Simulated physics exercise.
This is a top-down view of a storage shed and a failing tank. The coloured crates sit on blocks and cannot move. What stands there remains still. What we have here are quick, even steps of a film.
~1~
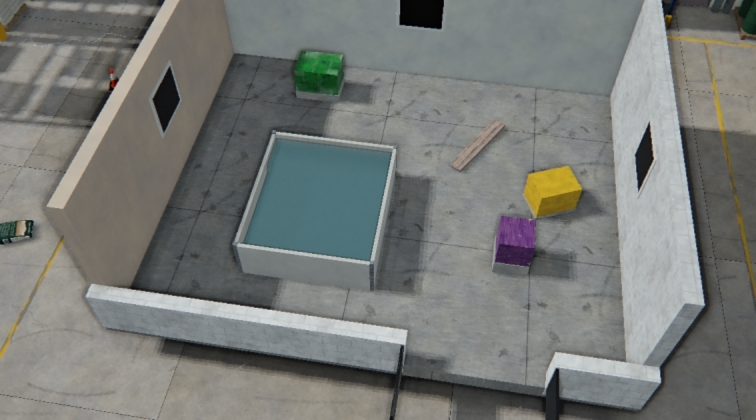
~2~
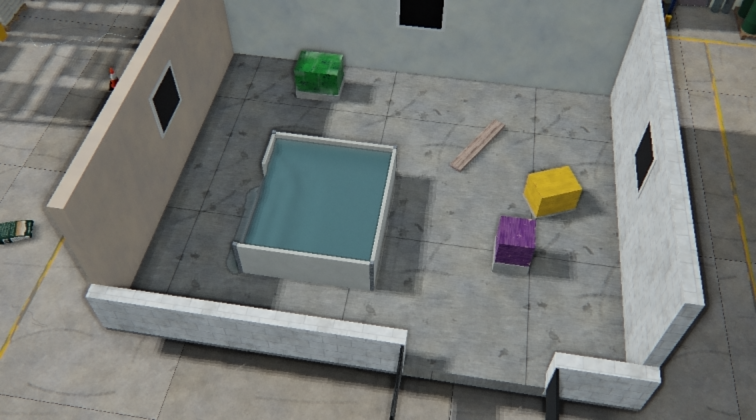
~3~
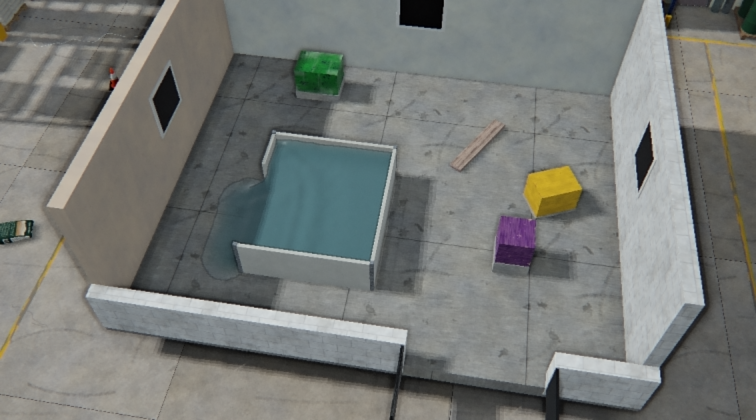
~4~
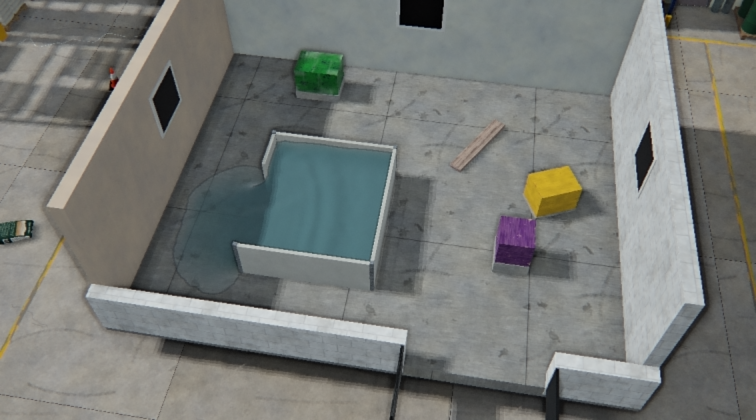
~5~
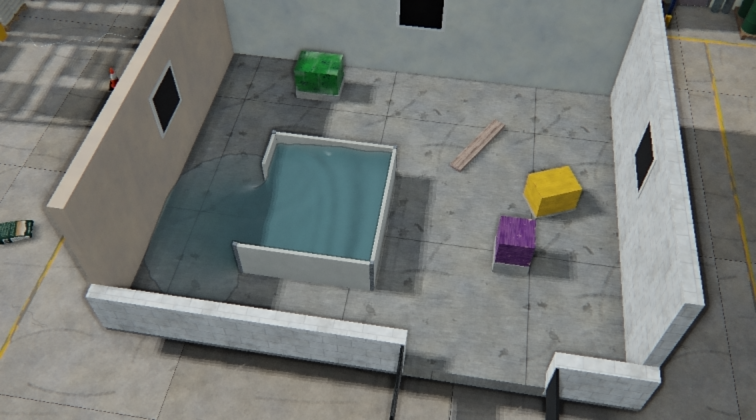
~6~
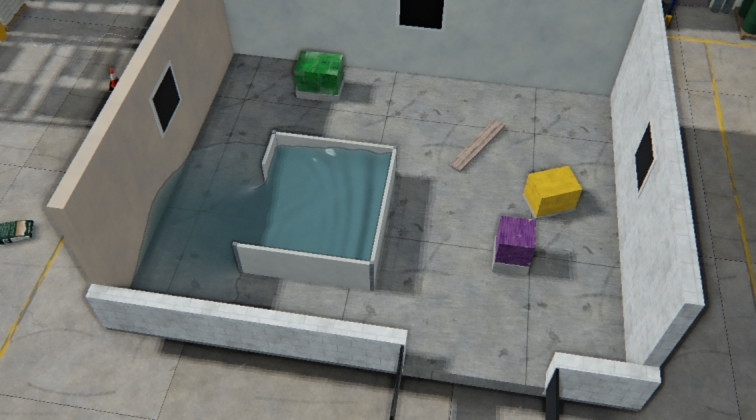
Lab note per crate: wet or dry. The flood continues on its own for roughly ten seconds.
One by one: The yellow crate is within reach of the water; the green crate is within reach of the water; the purple crate is out of reach of the water.
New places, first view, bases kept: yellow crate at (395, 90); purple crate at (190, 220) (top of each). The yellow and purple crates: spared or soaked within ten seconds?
Result - yellow crate is inundated, purple crate is inundated.
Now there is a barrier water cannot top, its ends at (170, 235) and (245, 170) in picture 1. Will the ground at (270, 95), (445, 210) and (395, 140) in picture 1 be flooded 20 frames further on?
Taking the three spots in order: Soaked, spared, spared.
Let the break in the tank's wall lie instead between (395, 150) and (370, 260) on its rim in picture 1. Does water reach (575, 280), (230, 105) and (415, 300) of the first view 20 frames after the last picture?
Sodden, then spared, then sodden.
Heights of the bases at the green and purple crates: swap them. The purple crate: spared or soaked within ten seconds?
After ten seconds the purple crate is left unharmed.
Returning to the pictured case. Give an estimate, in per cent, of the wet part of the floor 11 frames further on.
About 25 in a hundred.
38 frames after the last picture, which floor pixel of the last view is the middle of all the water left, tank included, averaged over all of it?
Centre of the water: Near (323, 198).
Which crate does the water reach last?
Crate: The yellow crate.
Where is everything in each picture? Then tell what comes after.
The first picture shows the water tank at (320, 196) is whole and still.
In the second picture, the front is at a hidden place, out from the gap at (256, 220).
In the third picture, the front is at (241, 184), out from the gap at (256, 222).
In the fourth picture, the front is at (206, 184), out from the gap at (256, 223).
In the fifth picture, the front is at (178, 181), out from the gap at (256, 223).
In the sixth picture, the front is at (189, 155), out from the gap at (256, 223).
A moment on, water covers 15 % of the floor; the yellow crate not reached, the green crate not reached, the purple crate not reached.
Next, water covers 25 % of the floor; the yellow crate not reached, the green crate not reached, the purple crate not reached.
Then, water covers 50 % of the floor; the yellow crate not reached, the green crate water round its plinth, the purple crate water round its plinth.
Later, water covers 80 % of the floor; the yellow crate water round its plinth, the green crate water round its plinth, the purple crate water round its plinth.
In the end, water covers 100 % of the floor; the yellow crate was topped, the green crate was topped, the purple crate stayed above the water.
